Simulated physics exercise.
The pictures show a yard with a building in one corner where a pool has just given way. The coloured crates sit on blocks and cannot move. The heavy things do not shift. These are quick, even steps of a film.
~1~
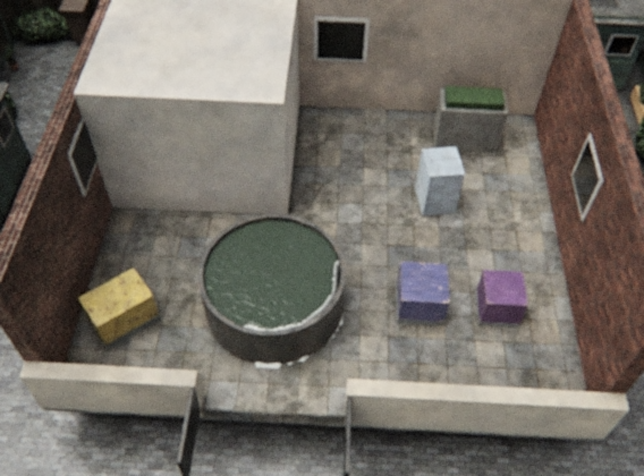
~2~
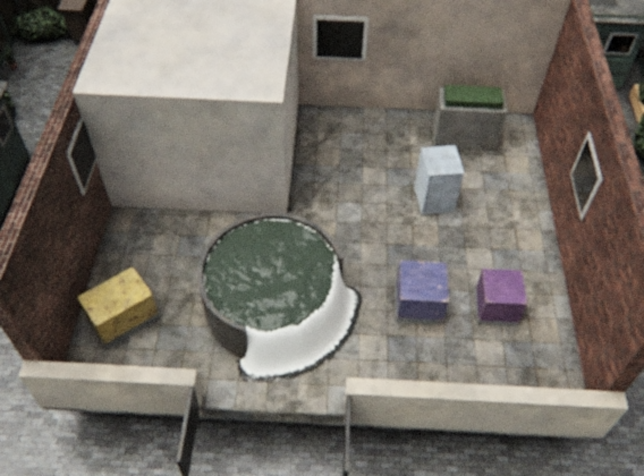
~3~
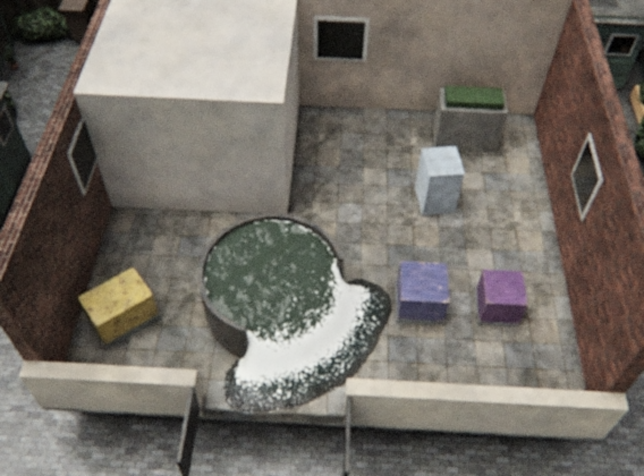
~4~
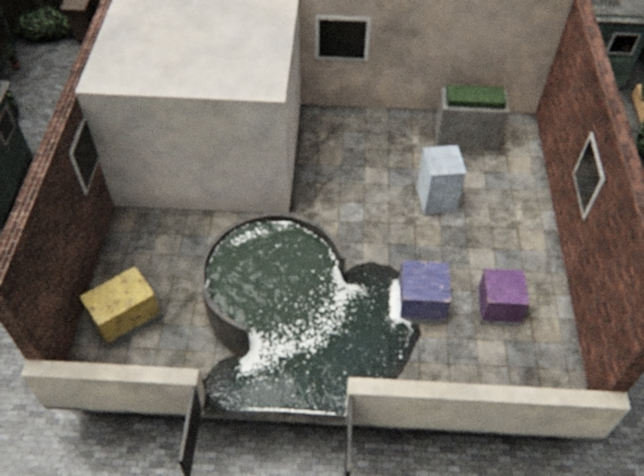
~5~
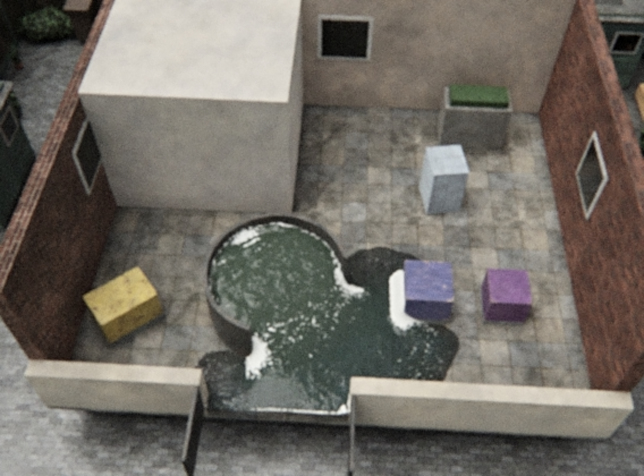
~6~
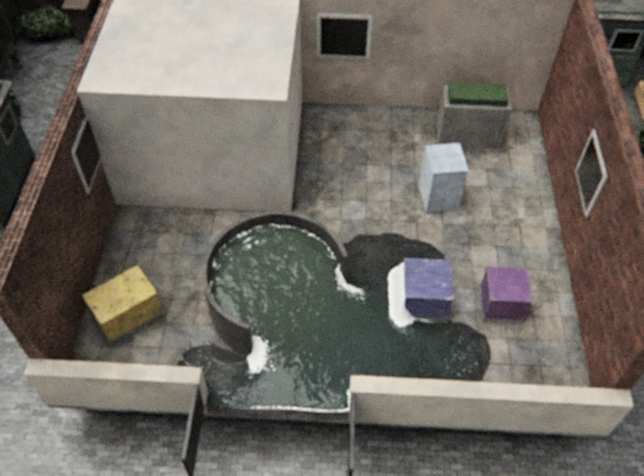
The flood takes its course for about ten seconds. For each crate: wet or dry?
One by one: The purple crate is wetted; the blue crate is wetted; the yellow crate escapes dry.
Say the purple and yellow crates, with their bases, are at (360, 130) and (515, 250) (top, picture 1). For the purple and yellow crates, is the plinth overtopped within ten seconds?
One by one: Purple crate is topped, yellow crate is wetted.
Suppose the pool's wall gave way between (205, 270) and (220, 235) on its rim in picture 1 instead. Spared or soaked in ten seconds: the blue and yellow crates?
One by one: Blue crate keeps dry; yellow crate is soaked.
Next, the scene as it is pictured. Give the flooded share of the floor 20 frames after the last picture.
Close to 55 %.
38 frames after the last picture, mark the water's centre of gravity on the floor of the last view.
I would point to (419, 254).
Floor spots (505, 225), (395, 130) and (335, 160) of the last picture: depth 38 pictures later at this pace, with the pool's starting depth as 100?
About 4, 4 and 4 per cent.
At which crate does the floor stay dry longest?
I say the yellow-painted one.
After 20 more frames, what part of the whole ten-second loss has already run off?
Close to 75 %.
A moment on, water covers 30 % of the floor; the purple crate water round its plinth, the blue crate water round its plinth, the yellow crate not reached.
Next, water covers 40 % of the floor; the purple crate water round its plinth, the blue crate water round its plinth, the yellow crate water round its plinth.
Then, water covers 55 % of the floor; the purple crate water round its plinth, the blue crate water round its plinth, the yellow crate water round its plinth.
Later, water covers 75 % of the floor; the purple crate water round its plinth, the blue crate water round its plinth, the yellow crate water round its plinth.
In the end, water covers 90 % of the floor; the purple crate was topped, the blue crate was topped, the yellow crate stayed above the water.
